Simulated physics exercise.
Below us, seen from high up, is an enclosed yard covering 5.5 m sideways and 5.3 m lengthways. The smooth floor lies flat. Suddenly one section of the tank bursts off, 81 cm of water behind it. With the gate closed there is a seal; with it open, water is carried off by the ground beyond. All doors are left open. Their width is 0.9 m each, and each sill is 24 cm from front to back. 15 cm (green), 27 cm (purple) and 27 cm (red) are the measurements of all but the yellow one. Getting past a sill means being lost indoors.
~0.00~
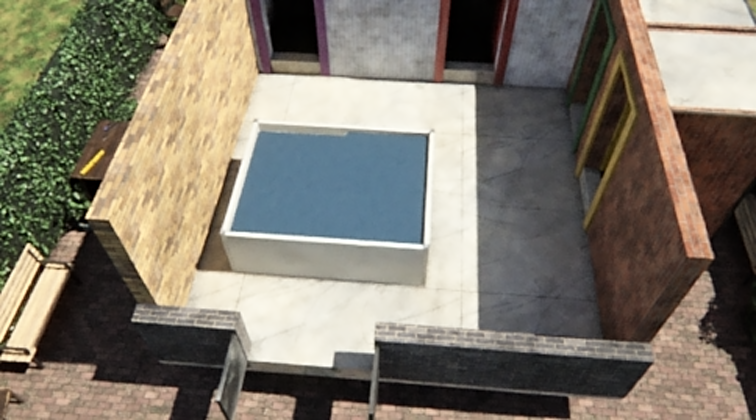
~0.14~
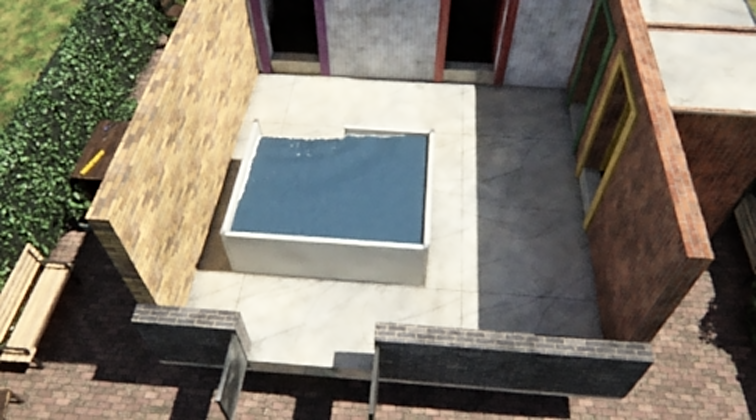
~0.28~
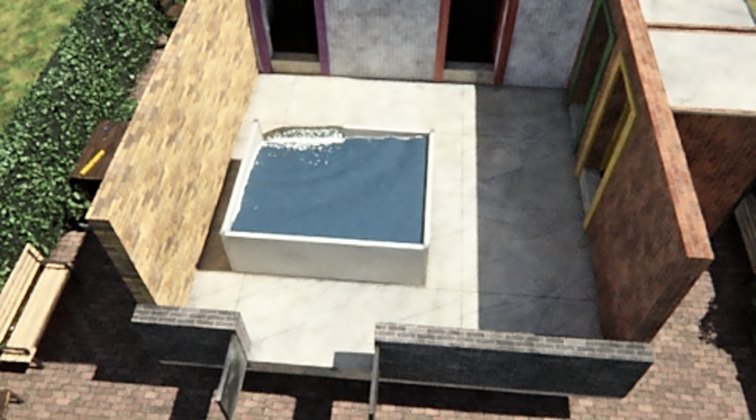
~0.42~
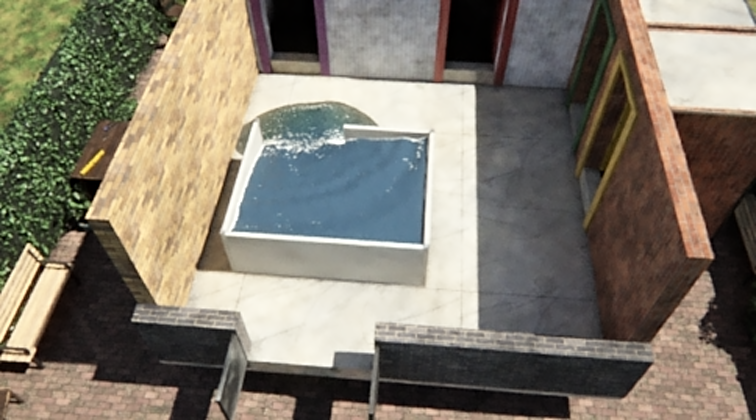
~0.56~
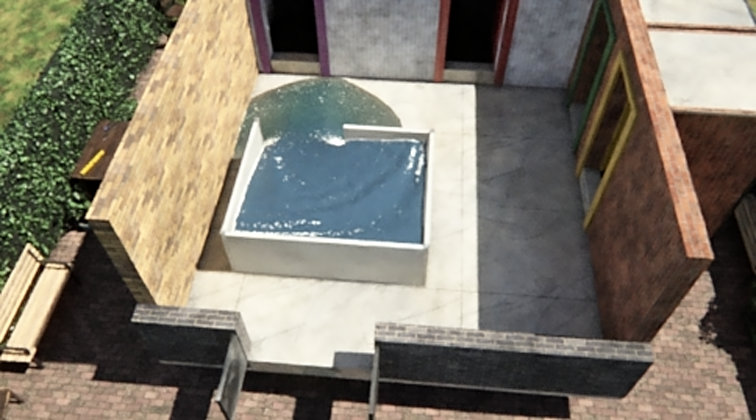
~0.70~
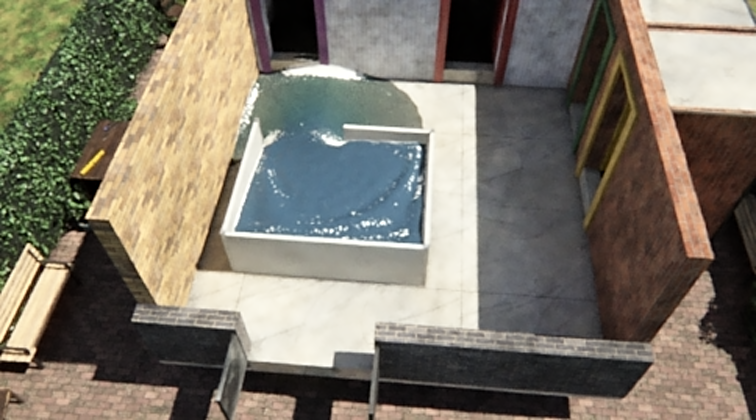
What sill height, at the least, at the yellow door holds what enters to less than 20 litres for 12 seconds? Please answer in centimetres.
A height of roughly 12 cm.
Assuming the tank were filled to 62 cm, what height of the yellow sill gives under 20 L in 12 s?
Roughly 9.5 centimetres.
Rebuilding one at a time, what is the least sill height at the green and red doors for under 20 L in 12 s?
You'd want some 24 cm at green and some 9.5 cm at red.
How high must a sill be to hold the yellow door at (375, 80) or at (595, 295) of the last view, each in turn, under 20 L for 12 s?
Minimums: Roughly 32 cm and 14.0 cm.
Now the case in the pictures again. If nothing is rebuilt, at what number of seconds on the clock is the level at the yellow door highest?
It peaks around 3.6 s.
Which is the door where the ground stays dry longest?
It's the yellow one.
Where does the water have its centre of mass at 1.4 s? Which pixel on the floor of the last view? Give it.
I'd put it close to (333, 177).
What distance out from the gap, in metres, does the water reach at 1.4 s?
The front is some 3.4 m out.
After 1.4 s water covers 25 % of the floor, deepest (64 cm) near (259, 74); it has not reached the yellow door.
After 3.0 s water covers 55 % of the floor, deepest (38 cm) near (269, 74); 4 cm at the yellow door, 0 litres in over its 25 cm sill.
After 12.0 s water covers 95 % of the floor, deepest (16 cm) near (178, 336); 12 cm at the yellow door, 0 litres in over its 25 cm sill.
At the yellow door as built, the water arrived by 2.9 s and peaked near 17 cm at 3.6 s.
Run again over the same 12 s with other heights there, 42 litres in over 10 cm, 7 litres over 14 cm. The limit of 20 litres is kept from about 12 cm up.
